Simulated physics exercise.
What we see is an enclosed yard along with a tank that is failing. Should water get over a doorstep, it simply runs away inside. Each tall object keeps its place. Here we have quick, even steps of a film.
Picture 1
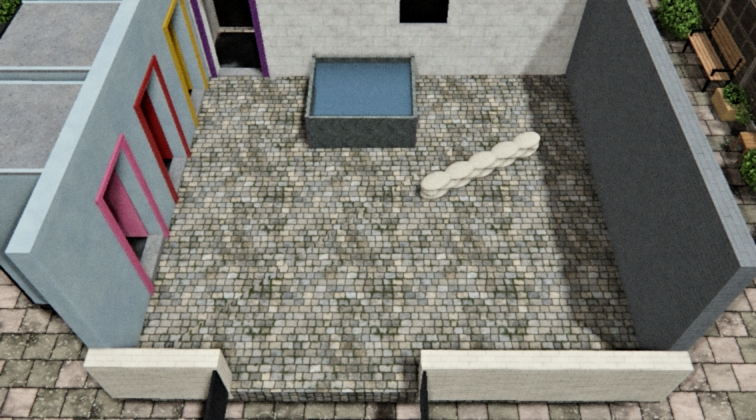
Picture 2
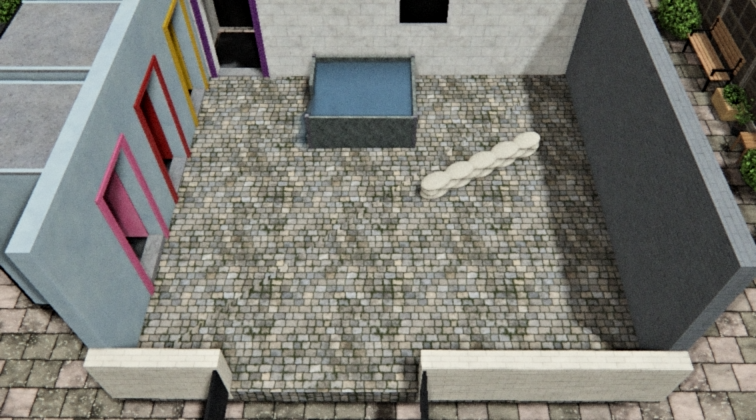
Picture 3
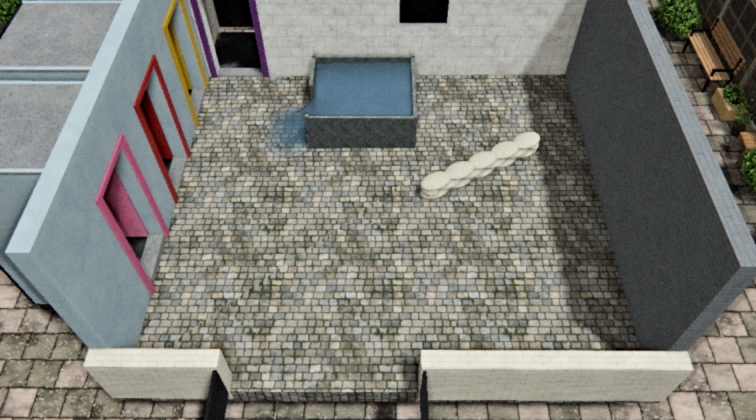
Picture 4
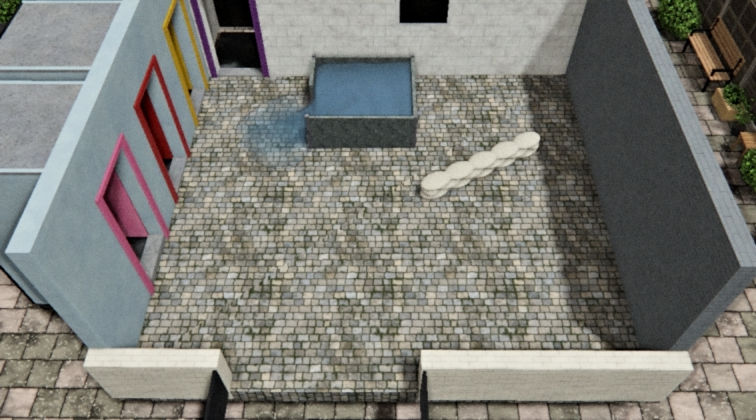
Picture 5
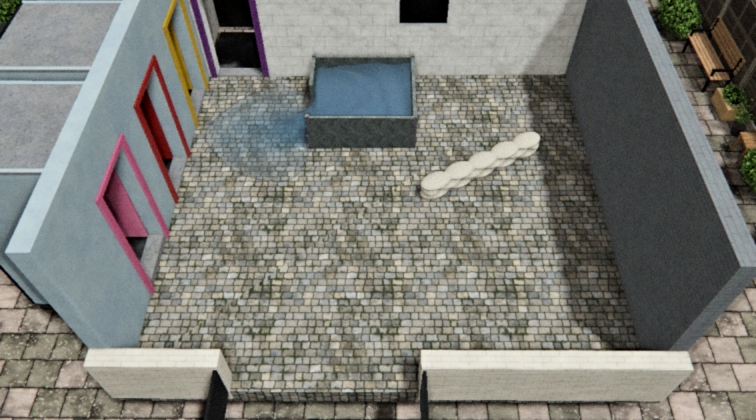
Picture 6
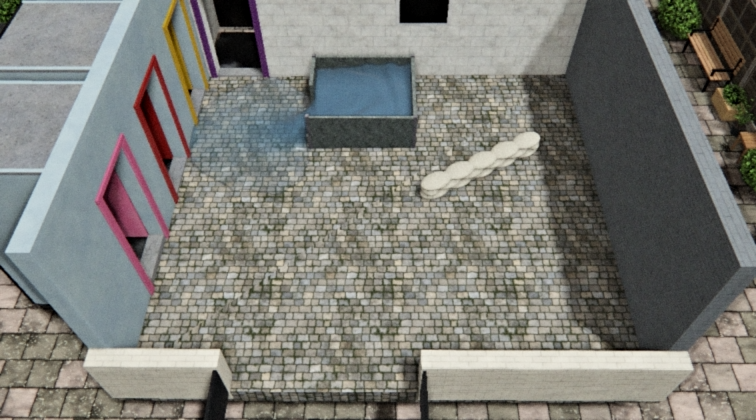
Water leaked from the left side of a raised stone tank in a walled, cobbled yard, spreading leftward in a widening, thinning puddle toward the colorful doorways, while the tank's surface rippled slightly.
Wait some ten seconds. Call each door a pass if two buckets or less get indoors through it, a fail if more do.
Pink door: Pass, red door: Fail, purple door: Fail, yellow door: Fail.
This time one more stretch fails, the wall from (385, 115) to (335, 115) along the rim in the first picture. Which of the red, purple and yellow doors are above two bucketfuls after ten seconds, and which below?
In that case the red one stays within bounds, the purple one stays within bounds and the yellow one stays within bounds.
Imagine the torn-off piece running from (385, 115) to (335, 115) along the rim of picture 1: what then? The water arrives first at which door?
That's the door marked pink.
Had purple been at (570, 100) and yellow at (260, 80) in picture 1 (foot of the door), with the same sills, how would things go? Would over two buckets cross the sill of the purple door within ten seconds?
As it turns out, purple stays within bounds.
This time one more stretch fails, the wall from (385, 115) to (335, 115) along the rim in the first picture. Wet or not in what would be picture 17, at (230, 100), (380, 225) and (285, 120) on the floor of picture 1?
In the order you gave them, I get still bare, drenched, still bare.
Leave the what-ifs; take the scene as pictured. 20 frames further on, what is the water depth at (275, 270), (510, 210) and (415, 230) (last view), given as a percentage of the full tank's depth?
In order: Roughly 0, 0 and 0 in a hundred.
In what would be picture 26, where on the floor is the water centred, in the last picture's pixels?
Near pixel (288, 153).
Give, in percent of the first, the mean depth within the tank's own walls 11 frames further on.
Near 52 in a hundred.
A moment on, water covers 15 % of the floor; the pink door not reached, the red door over two buckets in, the purple door under two buckets in, the yellow door over two buckets in.
Next, water covers 20 % of the floor; the pink door wet at the sill, nothing in, the red door far over two buckets in, the purple door under two buckets in, the yellow door far over two buckets in.
Then, water covers 25 % of the floor; the pink door wet at the sill, nothing in, the red door far over two buckets in, the purple door over two buckets in, the yellow door far over two buckets in.
Later, water covers 40 % of the floor; the pink door wet at the sill, nothing in, the red door far over two buckets in, the purple door far over two buckets in, the yellow door far over two buckets in.
In the end, water covers 50 % of the floor; the pink door wet at the sill, nothing in, the red door far over two buckets in, the purple door far over two buckets in, the yellow door far over two buckets in.
